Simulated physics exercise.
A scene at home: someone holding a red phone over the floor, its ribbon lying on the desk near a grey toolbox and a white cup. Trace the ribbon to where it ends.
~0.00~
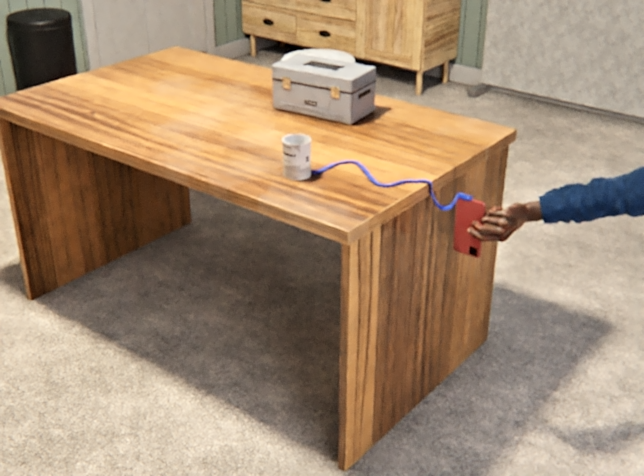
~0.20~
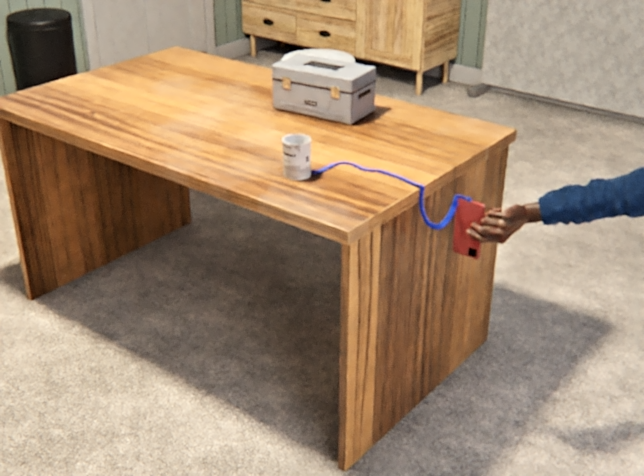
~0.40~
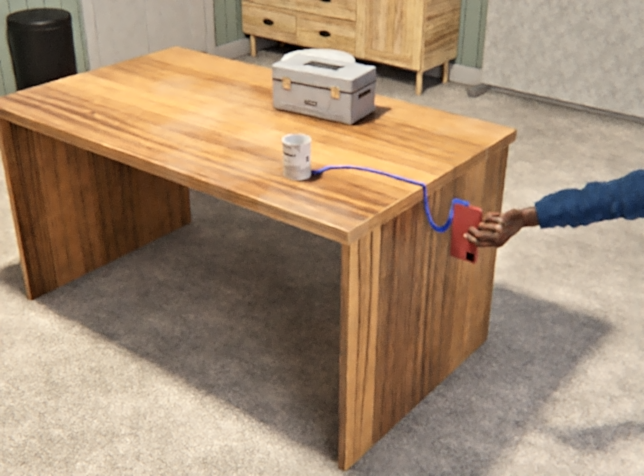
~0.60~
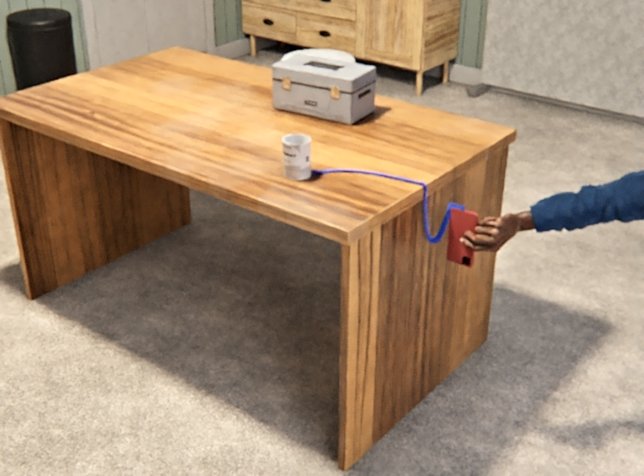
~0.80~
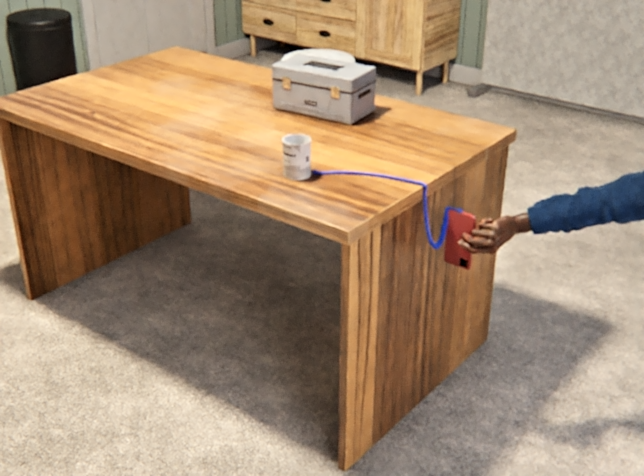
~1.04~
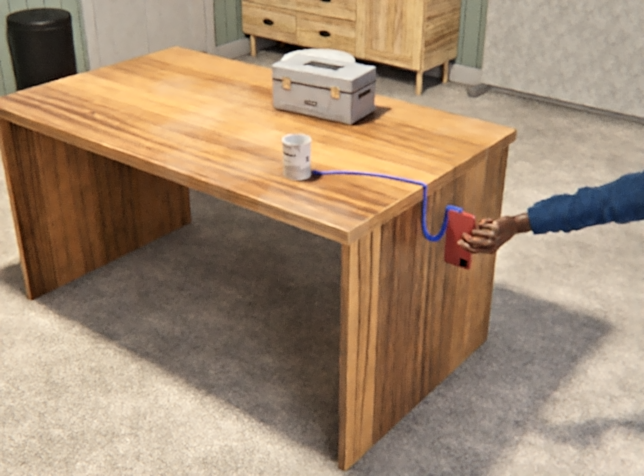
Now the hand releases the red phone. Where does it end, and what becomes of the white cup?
By the end the red phone has gone all the way down, and the white cup has been taken down too.
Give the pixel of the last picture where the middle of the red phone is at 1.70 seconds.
Near (438, 442).
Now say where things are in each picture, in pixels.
In the first picture, red phone (469, 227); grey toolbox (324, 65); white cup (297, 139).
In the second picture, red phone (469, 229).
In the third picture, red phone (466, 233).
In the fourth picture, red phone (462, 237); ribbon through (371, 173) (425, 189).
In the fifth picture, red phone (460, 239); ribbon through (373, 174) (425, 192).
In the sixth picture, red phone (460, 240); grey toolbox (324, 65); white cup (297, 139); ribbon tied to the cup, with little slack.
By 1.40 s, phone in the air near (445, 373); toolbox still; cup tugged along near (390, 163).
By 1.70 s, phone on the floor near (438, 442); toolbox still; cup down on the floor.
When it is over, phone on the floor near (438, 442); toolbox still; cup down on the floor. The red phone lands on the floor and the white cup follows it down.
